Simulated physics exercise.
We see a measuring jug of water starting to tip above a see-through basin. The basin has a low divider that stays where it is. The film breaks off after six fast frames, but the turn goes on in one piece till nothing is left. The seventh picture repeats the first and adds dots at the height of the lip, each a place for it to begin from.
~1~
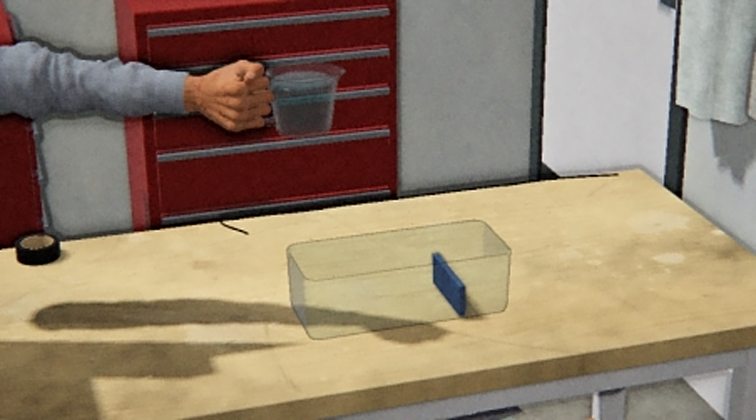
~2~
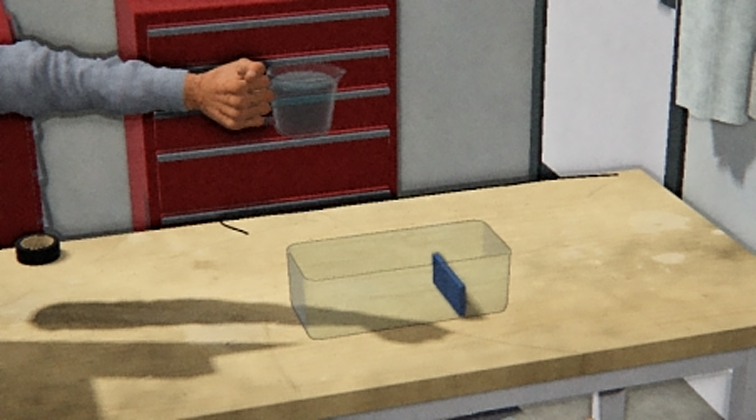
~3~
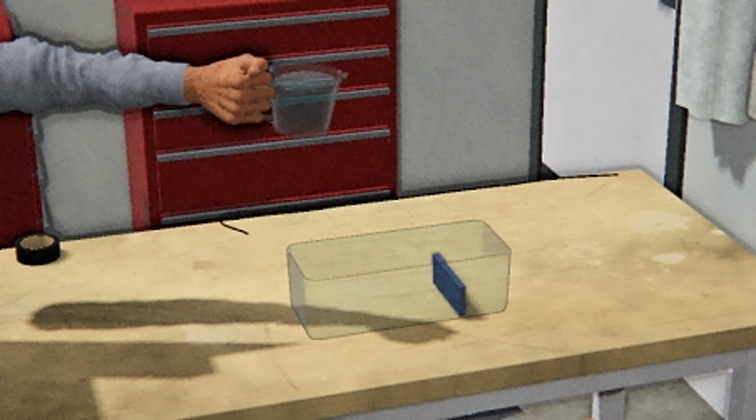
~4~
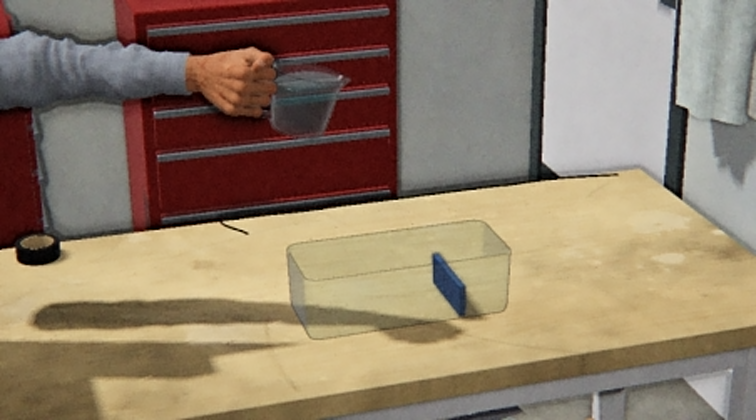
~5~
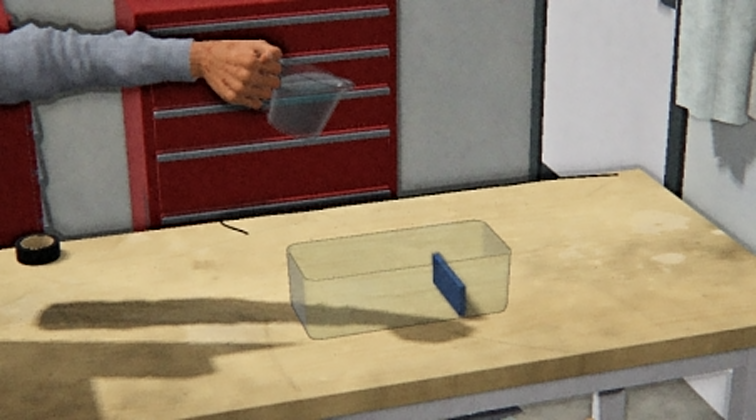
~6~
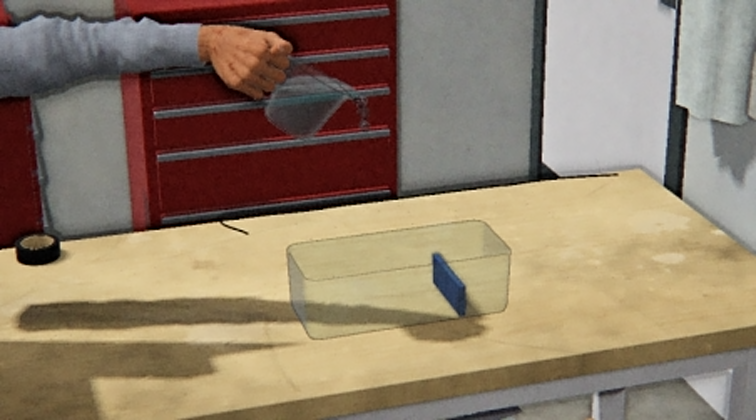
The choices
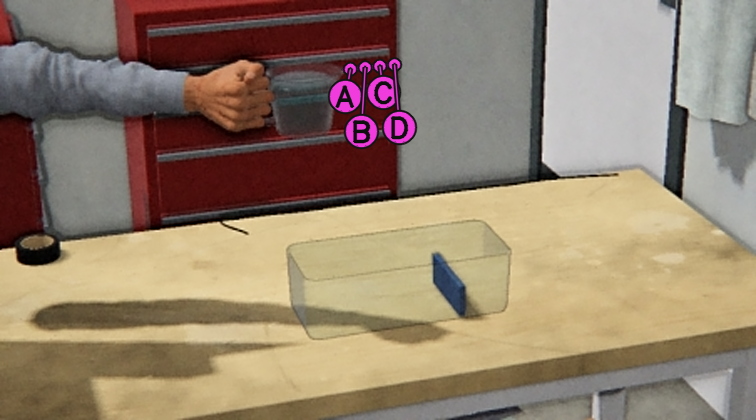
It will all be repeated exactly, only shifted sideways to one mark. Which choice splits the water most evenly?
Best: D.
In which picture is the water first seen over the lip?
In picture 5.
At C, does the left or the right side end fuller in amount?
The left one.
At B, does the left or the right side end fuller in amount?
The left side.
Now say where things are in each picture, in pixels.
Upright, lip at (344, 69); basin from (307, 339) to (507, 309); top of the wall at (449, 270); nothing has left yet.
Upright, lip at (345, 70); nothing has left yet.
Tipped about 6°, lip at (347, 74); nothing has left yet.
Tipped about 13°, lip at (349, 79); nothing has left yet.
Tipped about 23°, lip at (351, 87); water is over the lip, down to (351, 87).
Tipped about 34°, lip at (352, 96); water is over the lip, down to (365, 129).
On the marked copy, A at (350, 69); B at (365, 67); C at (379, 66); D at (394, 64).
With A, about 91 % ends left of the wall and 5 % right of it; 4 % is lost outside.
With B, about 91 % ends left of the wall and 4 % right of it; 5 % is lost outside.
With C, about 87 % ends left of the wall and 6 % right of it; 7 % is lost outside.
With D, about 54 % ends left of the wall and 42 % right of it; 4 % is lost outside.
